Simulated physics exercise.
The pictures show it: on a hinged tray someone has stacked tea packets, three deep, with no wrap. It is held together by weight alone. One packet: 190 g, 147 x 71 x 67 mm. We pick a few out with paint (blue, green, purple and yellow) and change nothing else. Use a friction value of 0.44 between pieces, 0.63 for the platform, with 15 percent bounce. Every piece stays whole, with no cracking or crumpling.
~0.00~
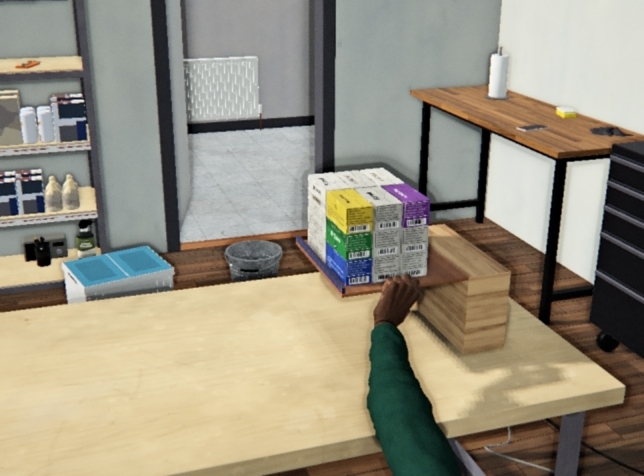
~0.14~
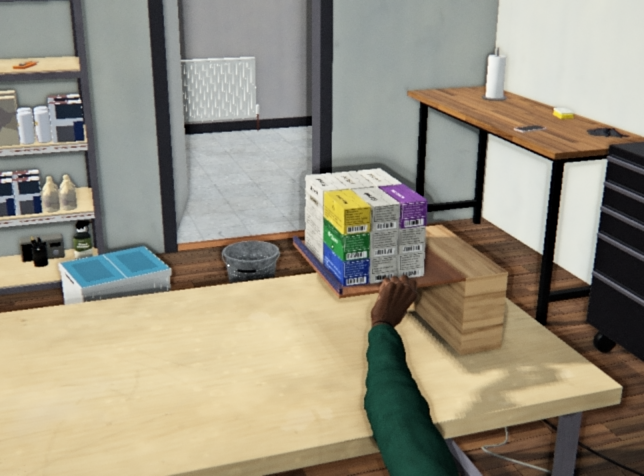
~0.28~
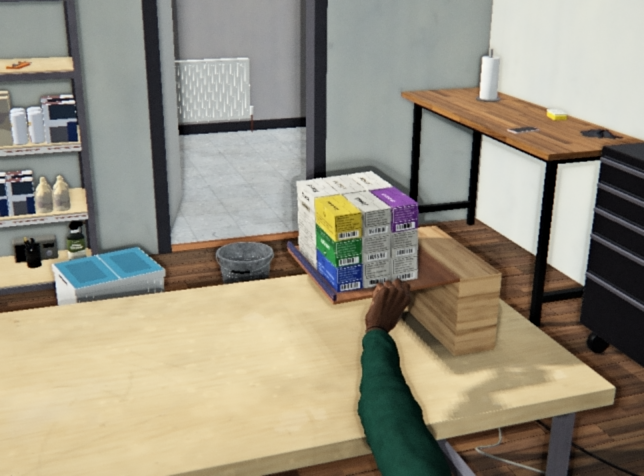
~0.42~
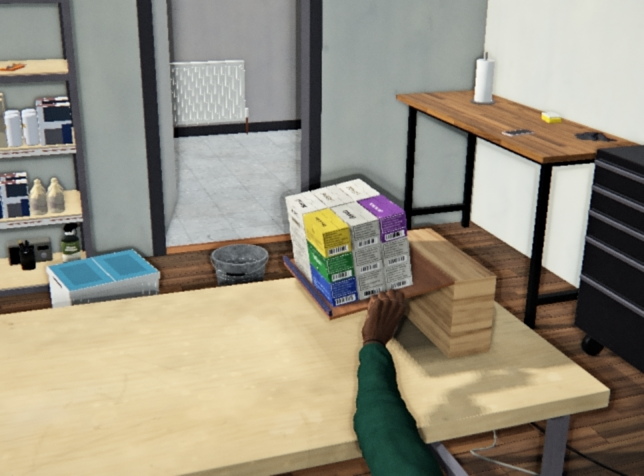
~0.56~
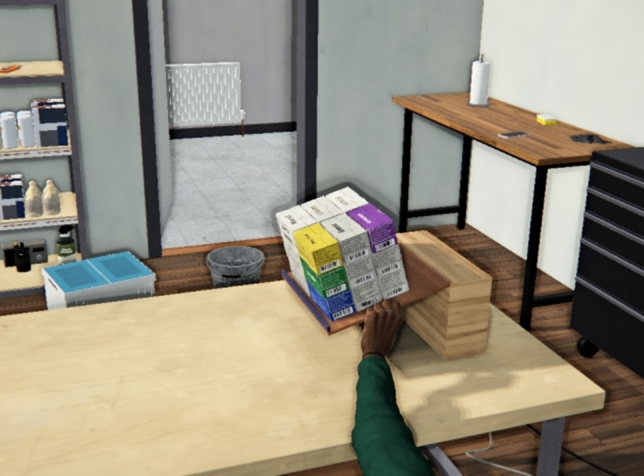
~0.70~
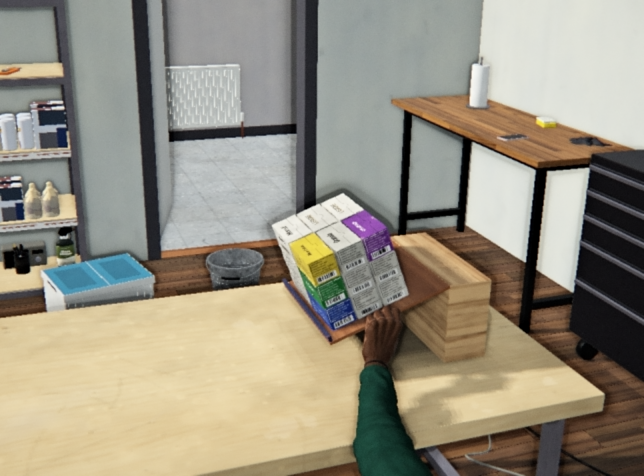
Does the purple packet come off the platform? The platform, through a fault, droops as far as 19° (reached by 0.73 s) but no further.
Safe.
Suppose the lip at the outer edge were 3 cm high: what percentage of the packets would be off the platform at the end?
30 per cent.
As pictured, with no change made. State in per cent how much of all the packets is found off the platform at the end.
35 %.
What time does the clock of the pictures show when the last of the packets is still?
That happens at roughly 2.0 seconds.
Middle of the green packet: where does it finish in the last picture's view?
Last frame, centre at roughly (271, 357).
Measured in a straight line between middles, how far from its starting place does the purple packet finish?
Roughly 15 centimetres.
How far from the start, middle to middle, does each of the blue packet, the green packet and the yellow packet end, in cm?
The blue one ends 10 cm from its start, the green one 32 cm and the yellow one 42 cm.
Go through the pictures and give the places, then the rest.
In the first picture (pixels give the middle of a visible side; the camera pans a little; leans and shifts are taken against what carries them), platform's outer corner (344, 296) slope 0°; purple packet (417, 214); green packet (360, 247); yellow packet (360, 220); none has stirred.
Platform's outer corner (341, 297) slope 0°; purple packet (415, 215), in the second picture.
Platform's outer corner (335, 303) slope 2°; purple packet (406, 218), in the third picture.
Platform's outer corner (331, 319) slope 9°; purple packet (394, 228), in the fourth picture.
Platform's outer corner (330, 334) slope 15°; purple packet (384, 237), in the fifth picture.
Platform's outer corner (332, 344) slope 19°; purple packet (379, 245); yellow packet (325, 270); green packet (333, 293); none has stirred, in the sixth picture.
After 0.98 s, slope 19°; none of the 18 packets off the platform, 18 disturbed; purple packet 7° from how it stood; green packet 8° from how it stood.
After 1.14 s, slope 19°; 4 of the 18 packets off the platform; purple packet 22° from how it stood; green packet 31° from how it stood.
After 1.30 s, slope 19°; 6 of the 18 packets off the platform; purple packet 34° from how it stood; green packet on its side.
In the end (2.0 s), slope 19°; 6 of the 18 packets off the platform; purple packet 35° from how it stood; yellow packet on its side; green packet on its side. From the last view, middles, purple packet near (340, 250), yellow packet near (239, 362).
